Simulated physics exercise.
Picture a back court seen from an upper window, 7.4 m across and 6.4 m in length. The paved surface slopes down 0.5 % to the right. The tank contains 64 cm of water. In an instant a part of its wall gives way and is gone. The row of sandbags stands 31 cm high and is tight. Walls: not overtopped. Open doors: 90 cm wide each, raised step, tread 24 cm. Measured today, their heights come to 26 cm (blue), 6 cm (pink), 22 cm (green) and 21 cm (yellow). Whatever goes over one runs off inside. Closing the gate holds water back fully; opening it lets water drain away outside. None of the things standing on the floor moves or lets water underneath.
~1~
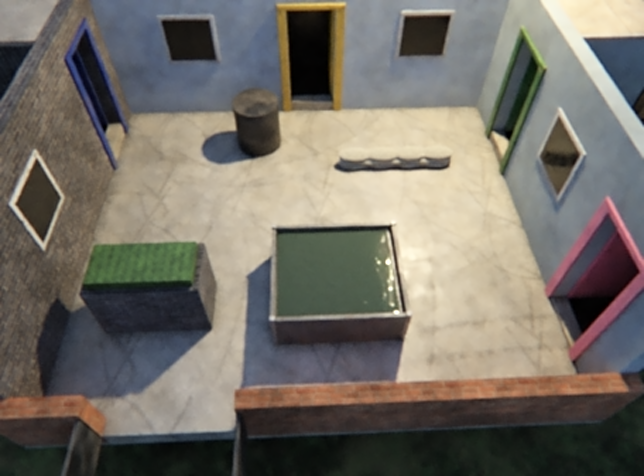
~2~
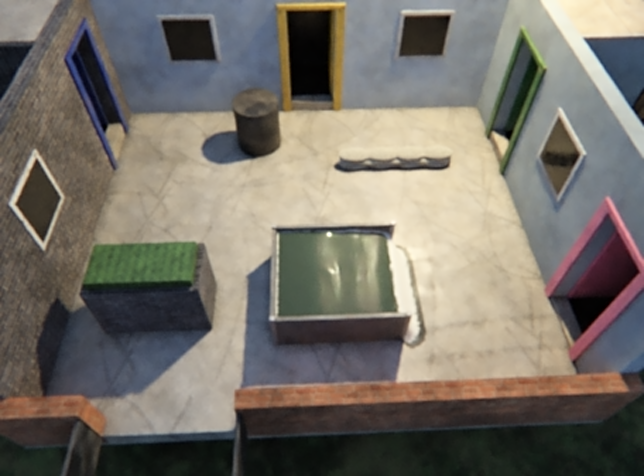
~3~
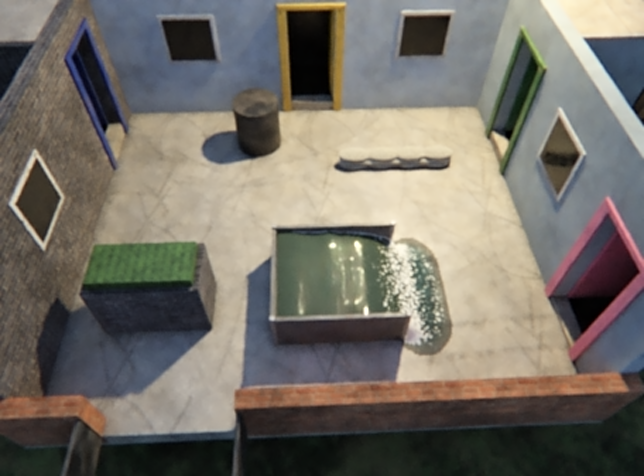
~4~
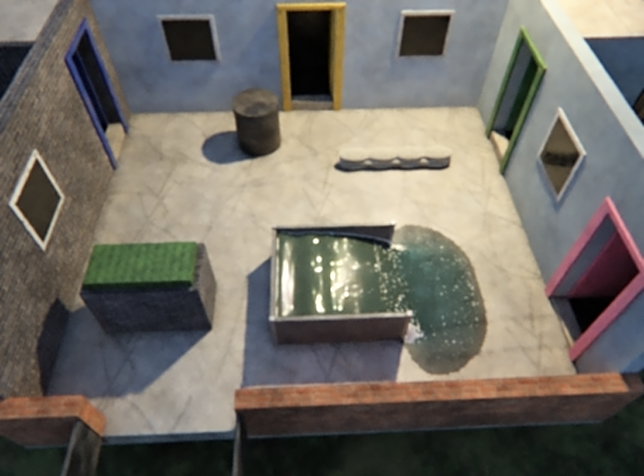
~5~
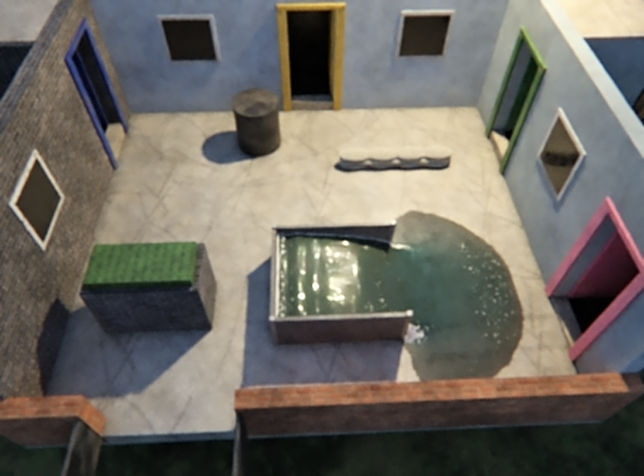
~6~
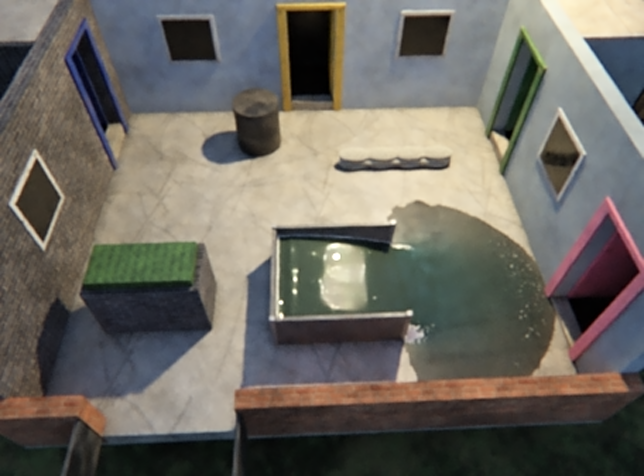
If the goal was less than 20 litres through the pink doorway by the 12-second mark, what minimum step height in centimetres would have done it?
A step of about 27 cm would have done it.
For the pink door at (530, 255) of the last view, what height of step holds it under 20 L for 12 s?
Roughly 26 cm, give or take.
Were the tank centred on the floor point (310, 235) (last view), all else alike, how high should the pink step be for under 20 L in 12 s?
About 13.5 centimetres.
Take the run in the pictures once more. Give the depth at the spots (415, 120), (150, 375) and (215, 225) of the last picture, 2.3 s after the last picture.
Ordered as asked: 2, 0, 0 cm.
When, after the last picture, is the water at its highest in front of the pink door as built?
The depth peaks at about 1.4 seconds.
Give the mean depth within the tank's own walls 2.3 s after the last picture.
Mean depth: Approx. 12 cm.
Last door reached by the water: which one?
Door: Blue.
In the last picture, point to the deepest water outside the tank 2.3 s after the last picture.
Check close to (478, 109).
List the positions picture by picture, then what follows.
Still water, 64 cm deep, in the tank at (337, 271); the pink door at (589, 288) is dry, in the first picture.
The gap is at (395, 283), the front 0.3 m out at (419, 335); the back of the tank holds 64 cm, in the second picture.
The front is at (445, 327), 0.7 m from the gap at (394, 285); 1.2 m2 of floor is wet, 64 cm left at the back, in the third picture.
The front is at (479, 305), 1.3 m from the gap at (394, 286); 2.6 m2 of floor is wet, 61 cm left at the back, in the fourth picture.
The front is at (517, 314), 1.8 m from the gap at (394, 286); 4.2 m2 of floor is wet, 54 cm left at the back, in the fifth picture.
The front is at (548, 302), 2.4 m from the gap at (394, 286); 5.9 m2 of floor is wet, 55 cm left at the back; 0.2 m in a straight line remain to the pink door at (589, 288), in the sixth picture.
Then, 0.7 s after the last picture water covers 20 % of the floor, deepest (34 cm) near (542, 276); 13 cm at the pink door, 61 litres in over its 6 cm step.
Then, 2.3 s after the last picture water covers 30 % of the floor, deepest (26 cm) near (478, 109); 20 cm at the pink door, 284 litres in over its 6 cm step.
Then, 11.3 s after the last picture water covers 95 % of the floor, deepest (6 cm) near (490, 143); 4 cm at the pink door, 381 litres in over its 6 cm step.
At the pink door as built, the water peaked near 29 cm, 1.3 s after the last picture.
Run again over the same 12 s with other heights there, 51 litres in over 23 cm, 4 litres over 31.5 cm. The limit of 20 litres is kept from about 27 cm up.
